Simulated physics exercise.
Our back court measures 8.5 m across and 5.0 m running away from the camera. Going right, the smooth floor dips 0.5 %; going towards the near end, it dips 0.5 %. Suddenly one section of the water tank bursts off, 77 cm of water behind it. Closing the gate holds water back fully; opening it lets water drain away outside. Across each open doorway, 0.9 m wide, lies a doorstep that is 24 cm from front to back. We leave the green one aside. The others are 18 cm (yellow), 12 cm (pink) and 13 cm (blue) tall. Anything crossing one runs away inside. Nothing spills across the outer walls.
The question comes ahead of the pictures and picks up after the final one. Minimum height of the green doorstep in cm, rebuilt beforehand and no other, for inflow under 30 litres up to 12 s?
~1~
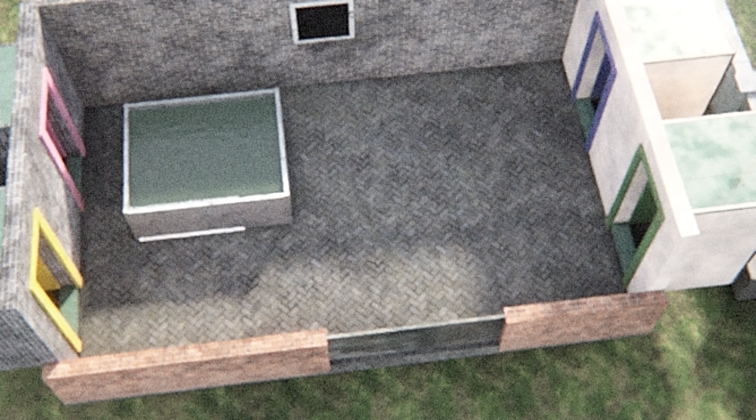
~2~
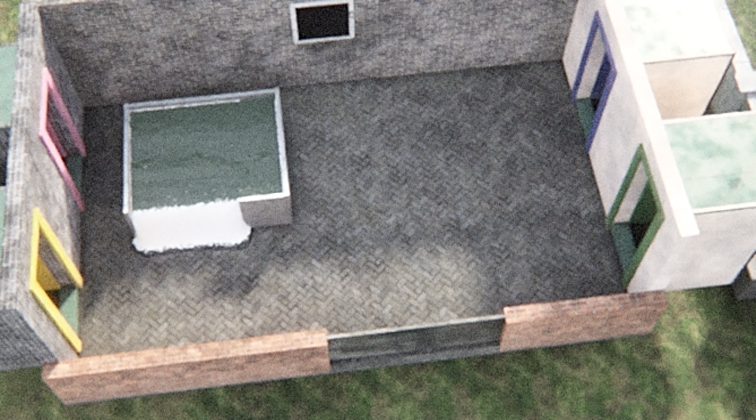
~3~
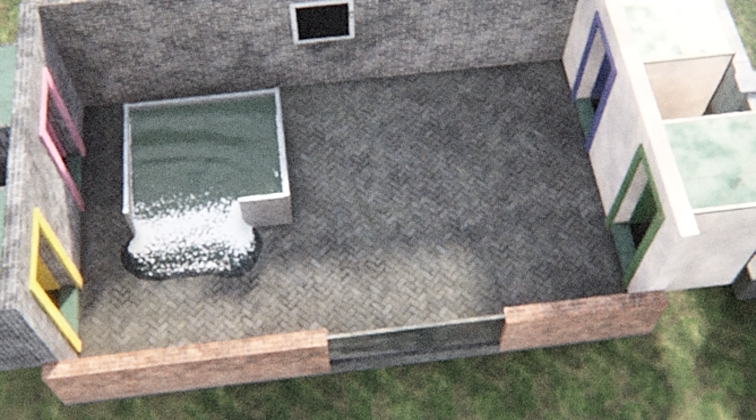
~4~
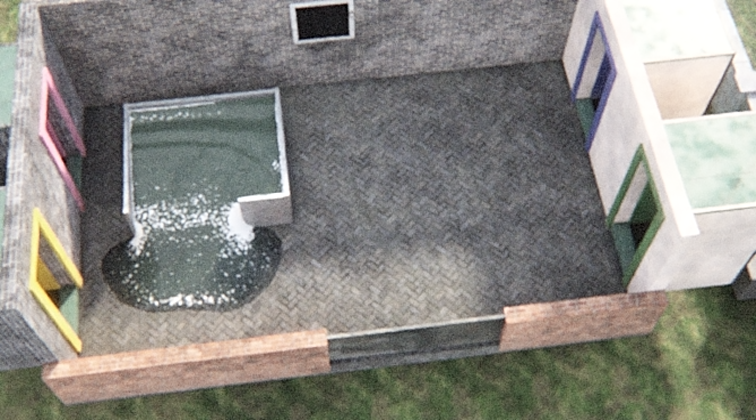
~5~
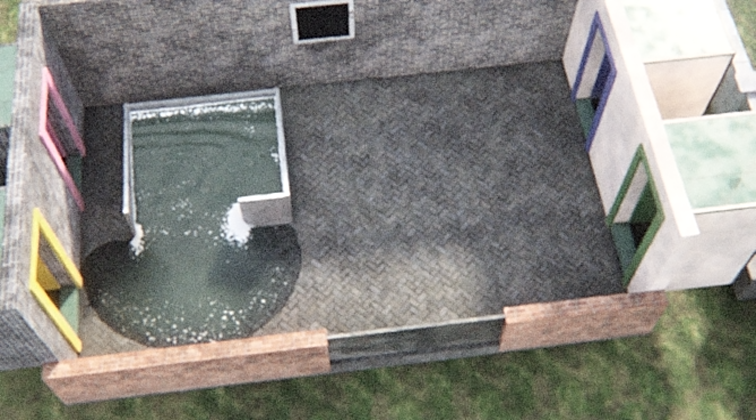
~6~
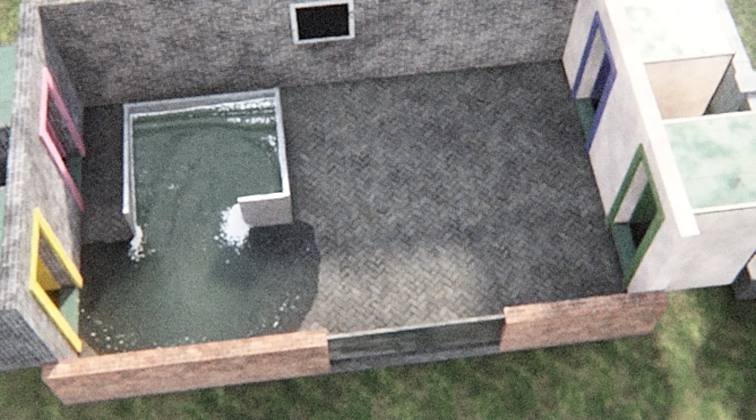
14 cm.
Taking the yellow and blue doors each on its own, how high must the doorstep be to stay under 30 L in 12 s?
You'd want some 31 cm at yellow and some 10.5 cm at blue.
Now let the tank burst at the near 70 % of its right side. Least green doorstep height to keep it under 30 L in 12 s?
It should stand roughly 23 cm high.
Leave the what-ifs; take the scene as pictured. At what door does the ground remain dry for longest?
Blue.
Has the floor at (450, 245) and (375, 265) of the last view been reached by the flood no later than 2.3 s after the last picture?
Note: Point one reached; point two reached.
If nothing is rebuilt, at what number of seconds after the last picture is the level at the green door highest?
Crest at t of about 4.0 s.
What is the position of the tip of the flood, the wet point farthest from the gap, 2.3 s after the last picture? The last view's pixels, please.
Around pixel (633, 314).
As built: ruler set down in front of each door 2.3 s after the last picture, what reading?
Lab note, cm: Green 0; yellow 31; pink 6; blue 0.
Then, 0.7 s after the last picture water covers 20 % of the floor, deepest (63 cm) near (90, 379); it has not reached the green door.
Then, 2.3 s after the last picture water covers 50 % of the floor, deepest (35 cm) near (78, 380); it has not reached the green door.
Then, 11.3 s after the last picture water covers 100 % of the floor, deepest (18 cm) near (610, 317); 15 cm at the green door, 0 litres in over its 21 cm doorstep.
At the green door as built, the water peaked near 20 cm, 4.1 s after the last picture.
With a doorstep of 12 cm, 71 litres would have come in within the 12 s; with 16 cm, 11 litres. So under 30 litres takes about 14 cm.
